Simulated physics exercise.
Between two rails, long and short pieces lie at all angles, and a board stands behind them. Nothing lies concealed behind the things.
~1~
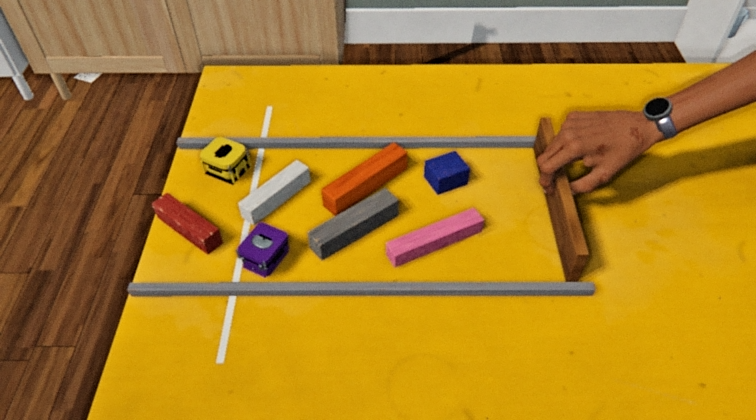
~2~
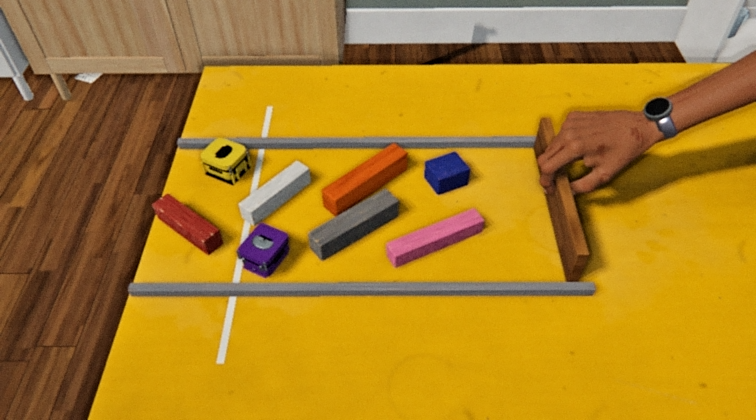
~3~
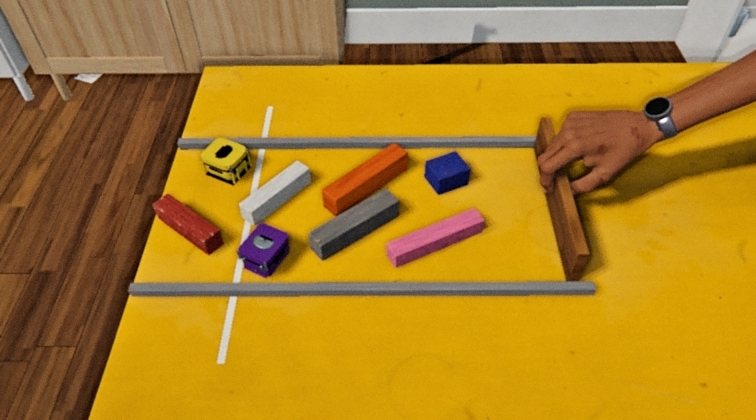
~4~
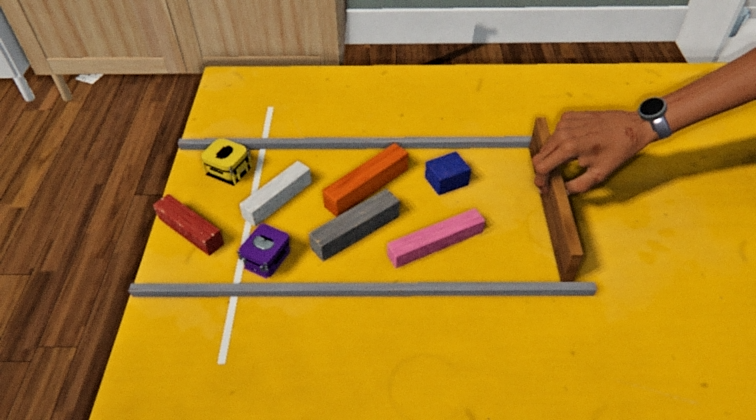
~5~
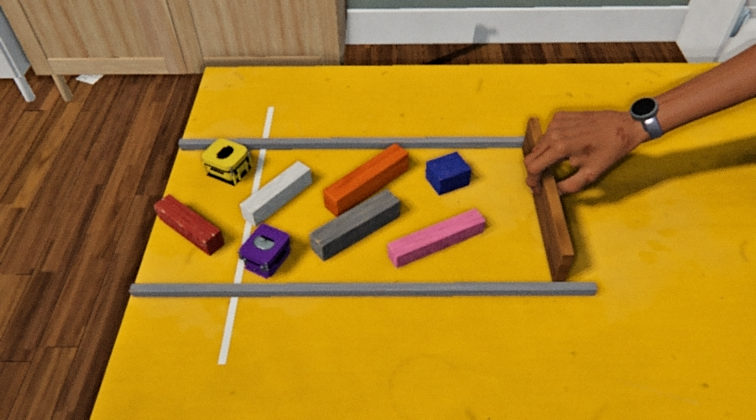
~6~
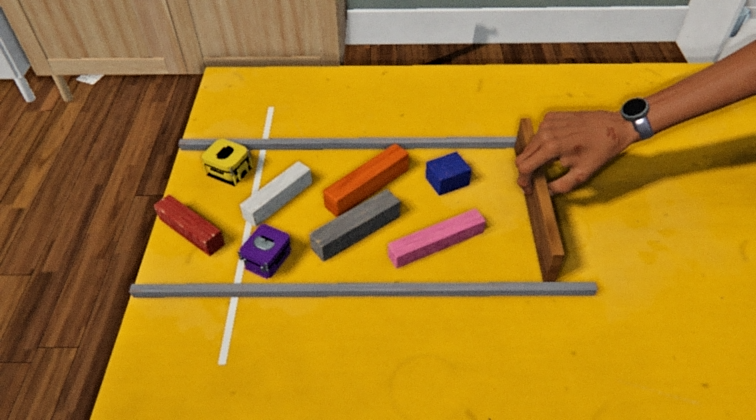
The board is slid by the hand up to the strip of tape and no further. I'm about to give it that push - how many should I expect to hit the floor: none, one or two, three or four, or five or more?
Expect one or two.
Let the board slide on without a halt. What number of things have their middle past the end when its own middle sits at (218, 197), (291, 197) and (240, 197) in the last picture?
Going through the three positions, you'd get 4, 0 and 3.
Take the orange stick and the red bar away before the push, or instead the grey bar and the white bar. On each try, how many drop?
Try one: 0; try two: 0.
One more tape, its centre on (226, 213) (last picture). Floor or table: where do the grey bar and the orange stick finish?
Here the grey bar is on by the end and the orange stick is on by the end.
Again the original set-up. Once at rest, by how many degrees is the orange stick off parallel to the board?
About 5°.
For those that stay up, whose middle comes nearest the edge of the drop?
It would be the yellow case.
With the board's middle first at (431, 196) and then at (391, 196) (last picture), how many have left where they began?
The count reaches 3 first and 4 second.
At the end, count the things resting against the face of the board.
The count in contact is 3.
Early on, none off yet; red bar at rest near (189, 225); yellow case at rest near (227, 162); purple case at rest near (267, 252).
A while later, none off yet; red bar at rest near (189, 225); yellow case at rest near (227, 162); purple case moving near (260, 255).
Further along, none off yet; red bar travelled a little near (172, 218); yellow case travelled about its own width near (206, 160); purple case travelled well along near (187, 257).
Finally, the number that fall off is one or two; lost, red bar.
